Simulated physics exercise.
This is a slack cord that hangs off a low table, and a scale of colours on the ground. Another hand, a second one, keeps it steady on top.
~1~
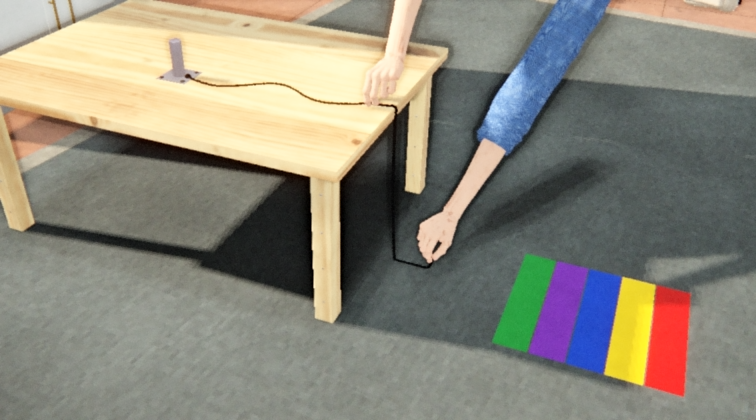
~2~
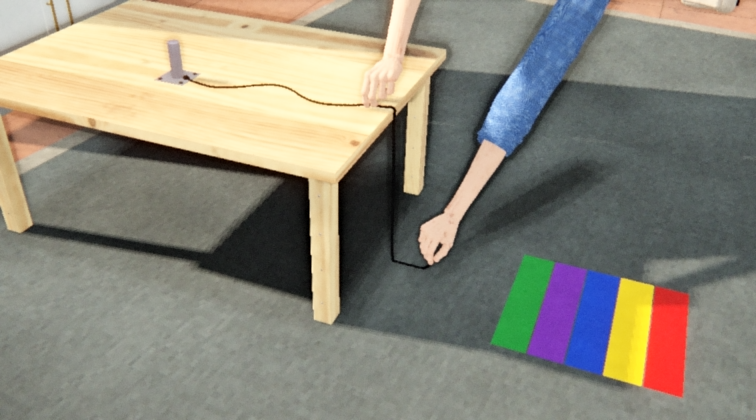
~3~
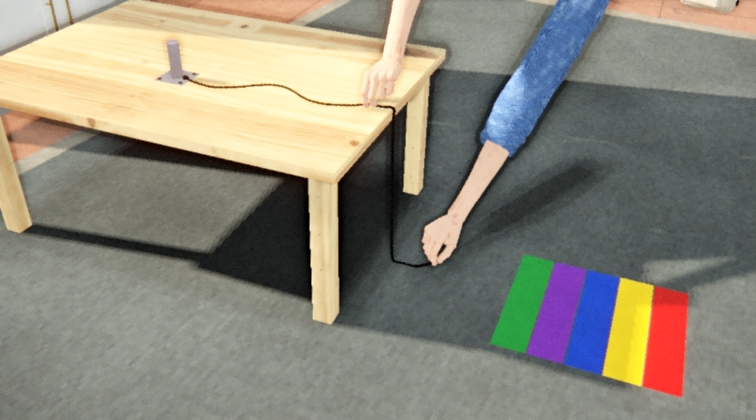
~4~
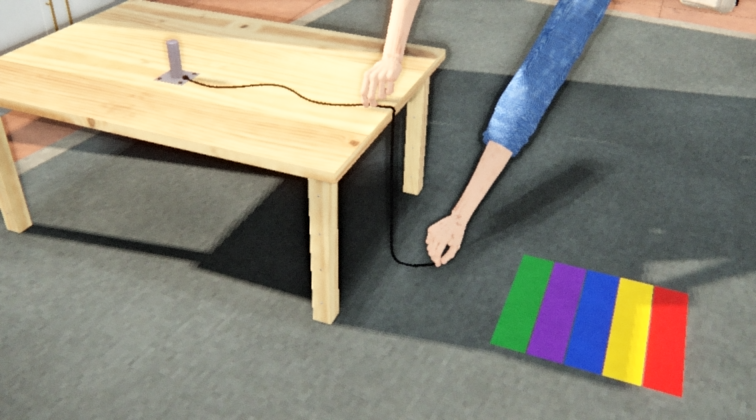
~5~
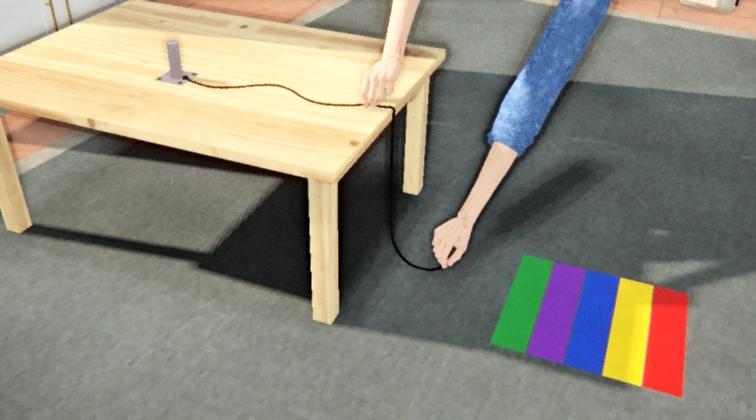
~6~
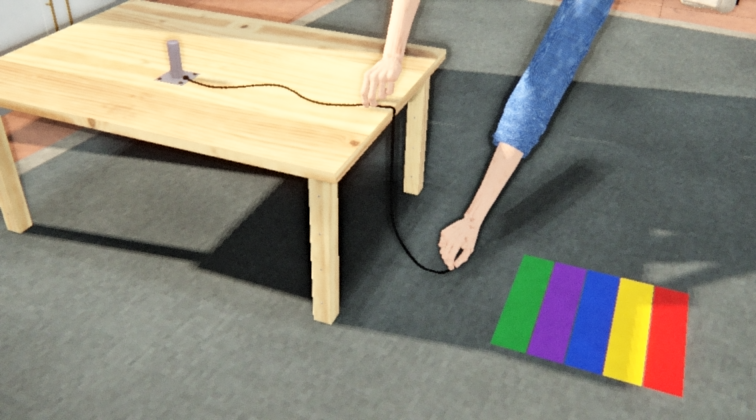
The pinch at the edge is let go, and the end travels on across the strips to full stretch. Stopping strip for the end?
Purple.
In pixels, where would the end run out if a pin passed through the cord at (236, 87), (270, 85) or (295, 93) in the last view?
They end up at (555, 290), (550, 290) and (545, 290).
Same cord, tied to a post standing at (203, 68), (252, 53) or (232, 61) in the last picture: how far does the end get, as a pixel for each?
In that order: (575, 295), (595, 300) and (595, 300).
A little later, end near (495, 276); short of the strips.
Next, end near (536, 286); over green.
When it is tight, end near (560, 293); over purple. The end stops over the purple strip.
